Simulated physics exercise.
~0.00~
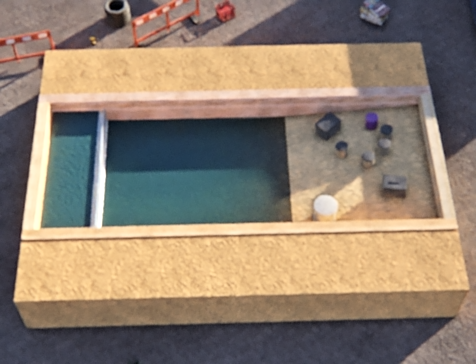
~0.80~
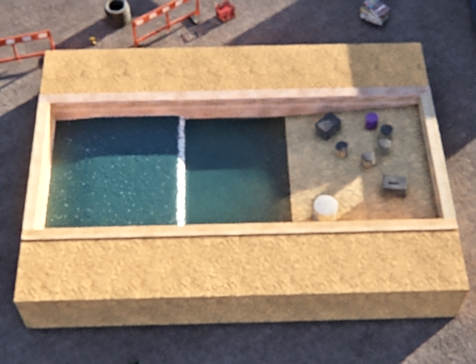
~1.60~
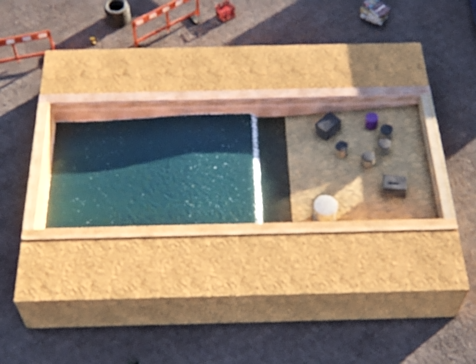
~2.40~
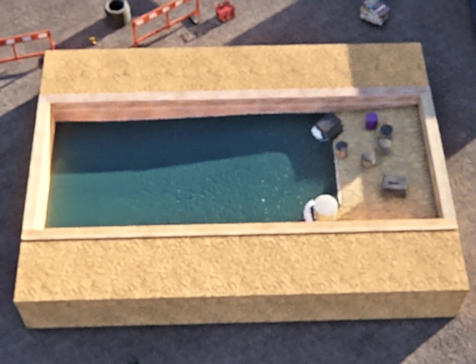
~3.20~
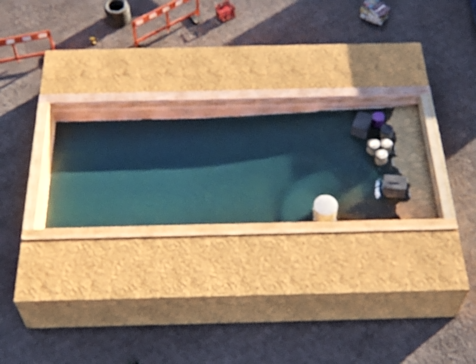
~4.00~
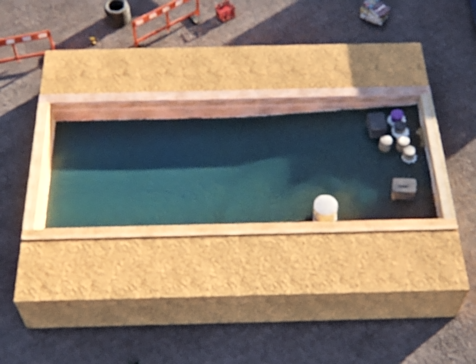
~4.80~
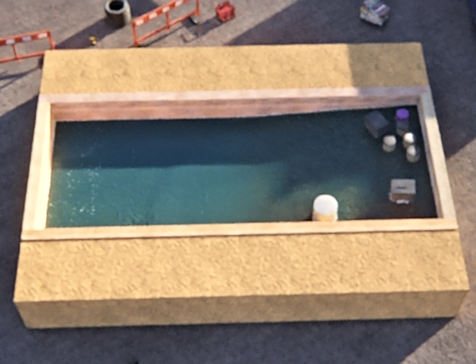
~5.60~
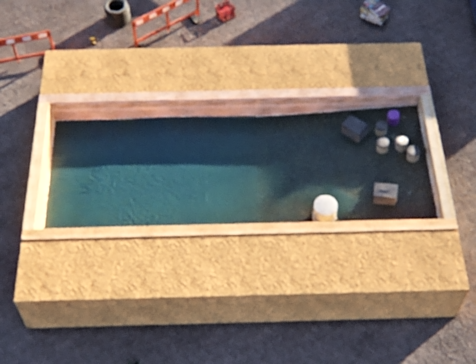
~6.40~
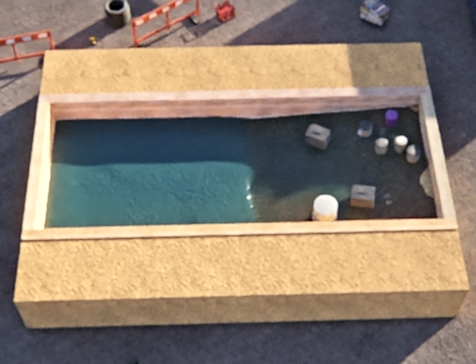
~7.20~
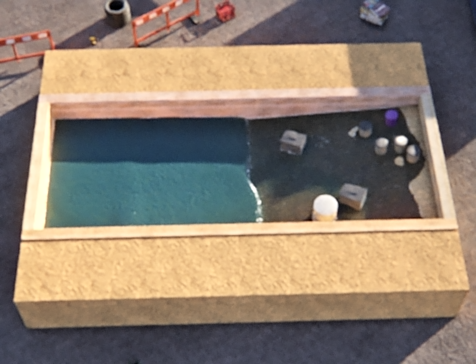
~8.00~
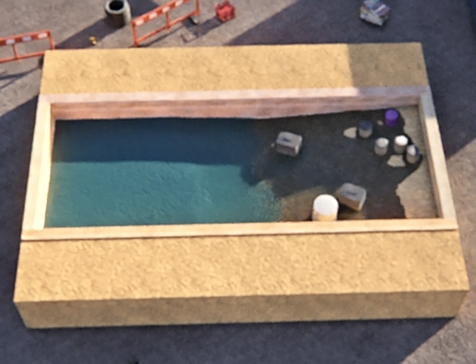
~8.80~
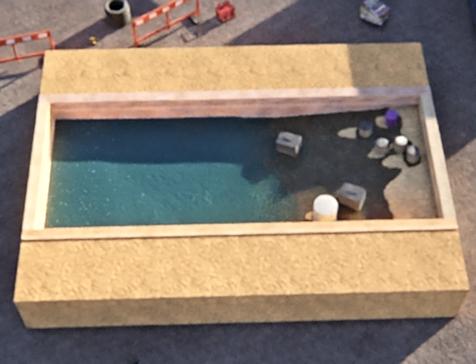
In a sandy walled basin, water surges right, shifts boxes and pails, then partly drains back.
